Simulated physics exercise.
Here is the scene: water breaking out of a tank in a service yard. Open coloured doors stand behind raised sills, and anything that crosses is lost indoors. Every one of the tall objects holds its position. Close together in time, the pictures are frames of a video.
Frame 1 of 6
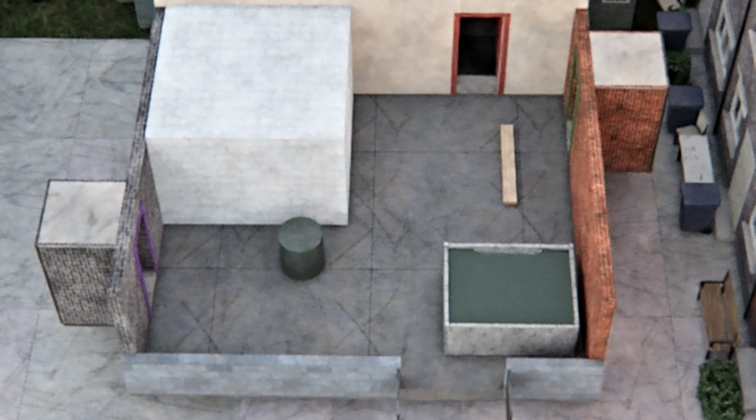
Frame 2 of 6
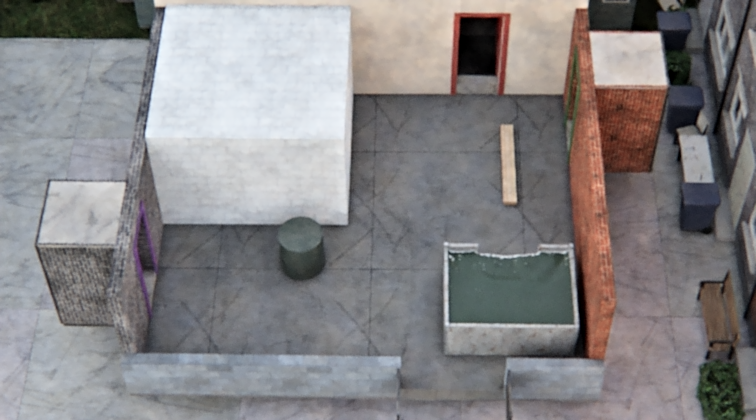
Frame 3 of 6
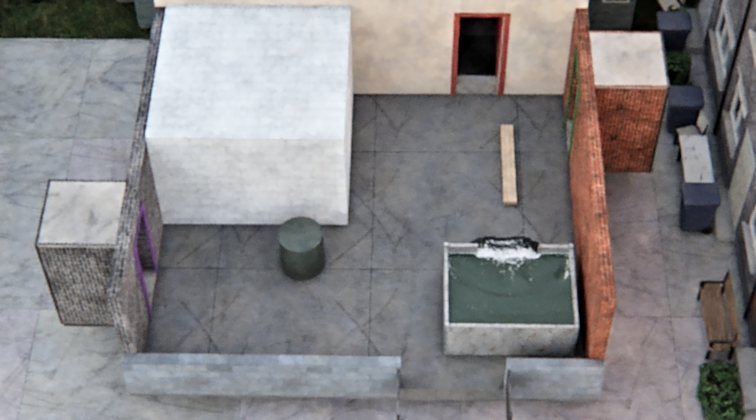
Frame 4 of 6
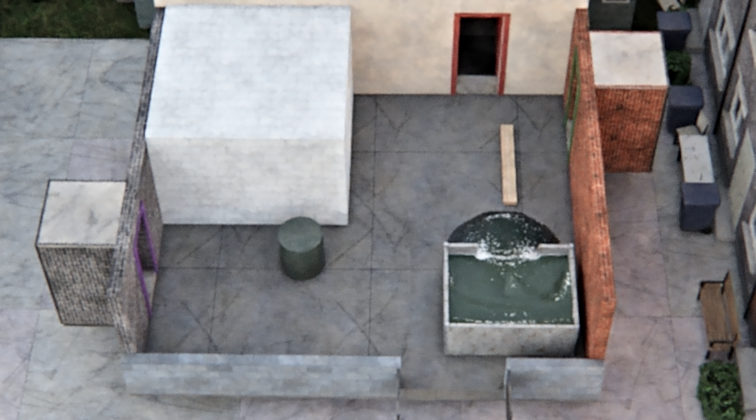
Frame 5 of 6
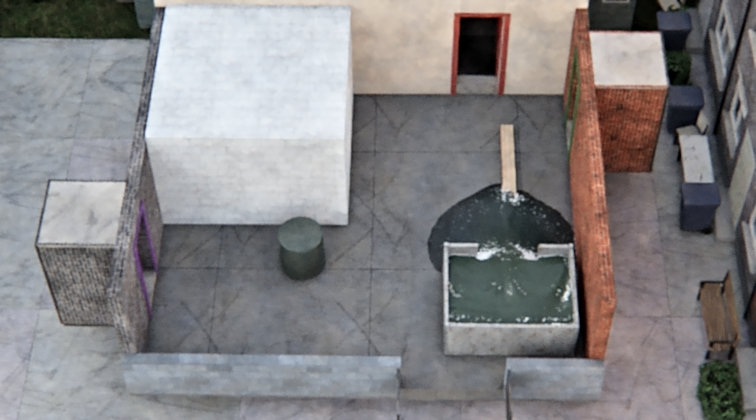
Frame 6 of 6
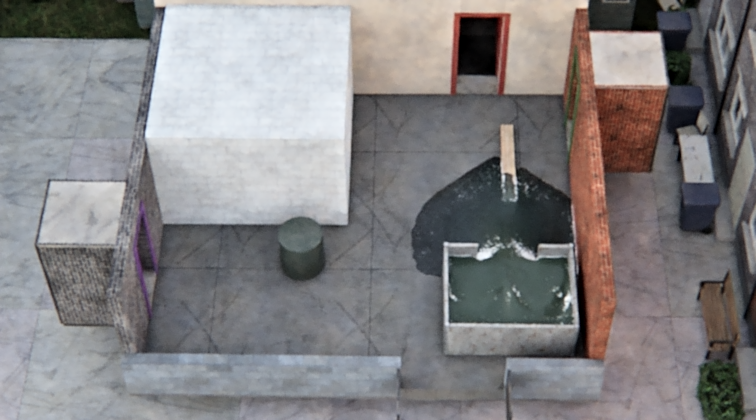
In a walled yard, water pours from a tank's far side and spreads around a plank.
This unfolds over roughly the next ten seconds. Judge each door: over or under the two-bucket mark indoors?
My call: Purple door, under; green door, under; red door, under.
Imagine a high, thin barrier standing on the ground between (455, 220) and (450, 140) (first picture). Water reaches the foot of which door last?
I'd pick the one in purple.
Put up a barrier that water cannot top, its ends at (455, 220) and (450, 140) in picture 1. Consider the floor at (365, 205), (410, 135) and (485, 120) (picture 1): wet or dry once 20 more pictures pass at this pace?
Listed order: Swamped, swamped, swamped.
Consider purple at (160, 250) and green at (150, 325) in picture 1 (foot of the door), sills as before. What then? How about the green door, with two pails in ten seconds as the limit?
Note: Green door keeps within limits.
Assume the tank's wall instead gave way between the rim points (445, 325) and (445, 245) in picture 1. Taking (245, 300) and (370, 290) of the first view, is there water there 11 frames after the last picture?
Soaked, then soaked.
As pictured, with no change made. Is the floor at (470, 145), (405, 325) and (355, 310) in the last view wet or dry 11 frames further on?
First spot submerged, second spot spared, third spot spared.
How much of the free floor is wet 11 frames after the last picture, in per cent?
About 45 per cent.
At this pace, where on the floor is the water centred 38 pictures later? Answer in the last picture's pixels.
Around pixel (453, 204) of the last picture.
A moment on, water covers 40 % of the floor; the purple door not reached, the green door wet at the sill, nothing in, the red door wet at the sill, nothing in.
Next, water covers 45 % of the floor; the purple door not reached, the green door wet at the sill, nothing in, the red door wet at the sill, nothing in.
Then, water covers 45 % of the floor; the purple door not reached, the green door wet at the sill, nothing in, the red door under two buckets in.
Later, water covers 70 % of the floor; the purple door not reached, the green door wet at the sill, nothing in, the red door under two buckets in.
In the end, water covers 85 % of the floor; the purple door wet at the sill, nothing in, the green door wet at the sill, nothing in, the red door under two buckets in.
